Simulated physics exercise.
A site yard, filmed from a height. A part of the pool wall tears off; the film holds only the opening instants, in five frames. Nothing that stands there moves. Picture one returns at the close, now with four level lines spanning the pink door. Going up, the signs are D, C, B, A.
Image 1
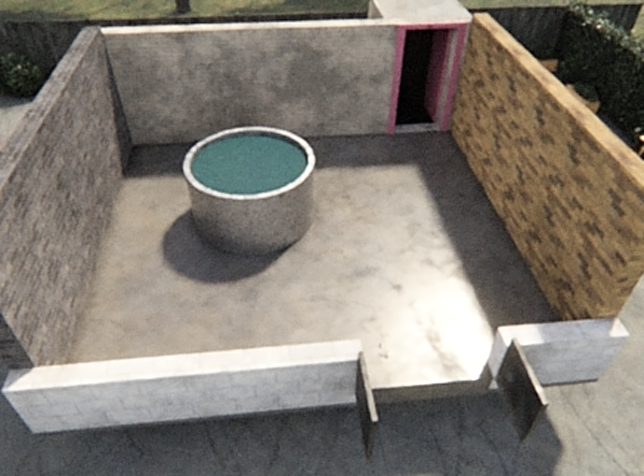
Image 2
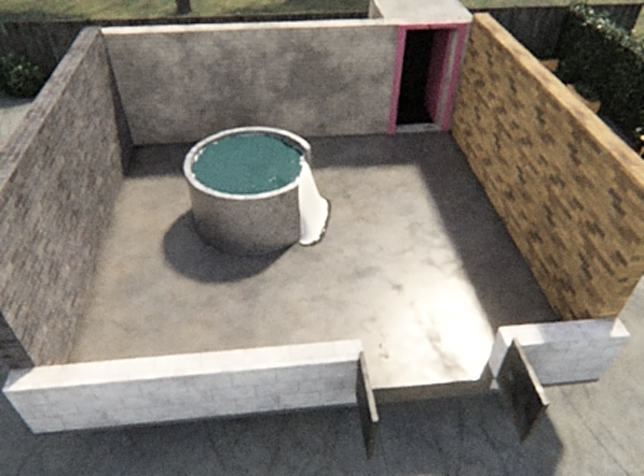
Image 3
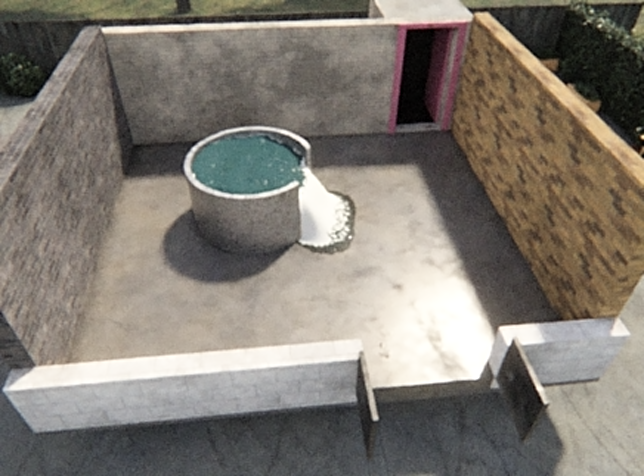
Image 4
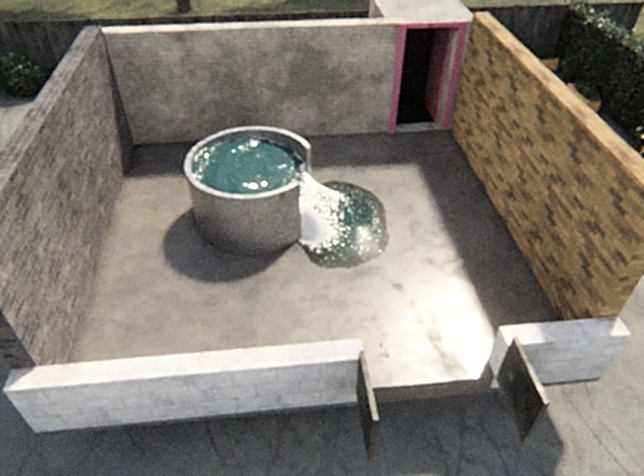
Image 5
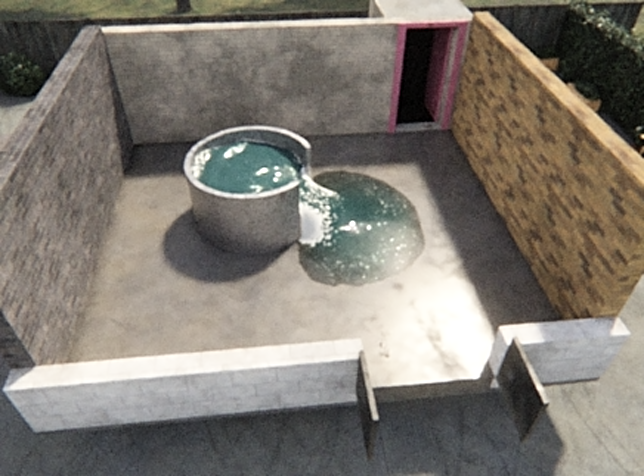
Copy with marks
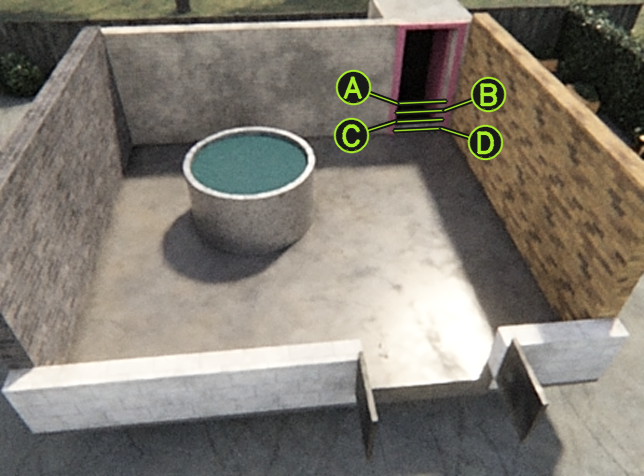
A walled concrete yard is seen from a fixed, raised viewpoint, with a grey wall on the left, a tan brick wall on the right, a pink-framed doorway at the back right, and an open gate in the low white front wall. A round grey pool of teal water stands left of centre. Water pours from its right side, foaming white, and spreads rightward in a widening puddle while the pool's surface ripples.
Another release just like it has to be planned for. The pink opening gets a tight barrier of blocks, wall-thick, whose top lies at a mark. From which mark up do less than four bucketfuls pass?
C will do.
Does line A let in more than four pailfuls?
No.
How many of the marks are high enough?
Three.
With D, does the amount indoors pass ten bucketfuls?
Yes, it does.
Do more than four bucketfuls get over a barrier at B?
No.
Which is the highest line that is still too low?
D it is.
On the marked copy, A at (421, 102); B at (420, 111); C at (419, 120); D at (417, 129); from the bottom up D, C, B, A.
With A, nothing gets over.
With B, nothing gets over.
With C, a splash gets over, under a bucket.
With D, some 15 bucketfuls get in.
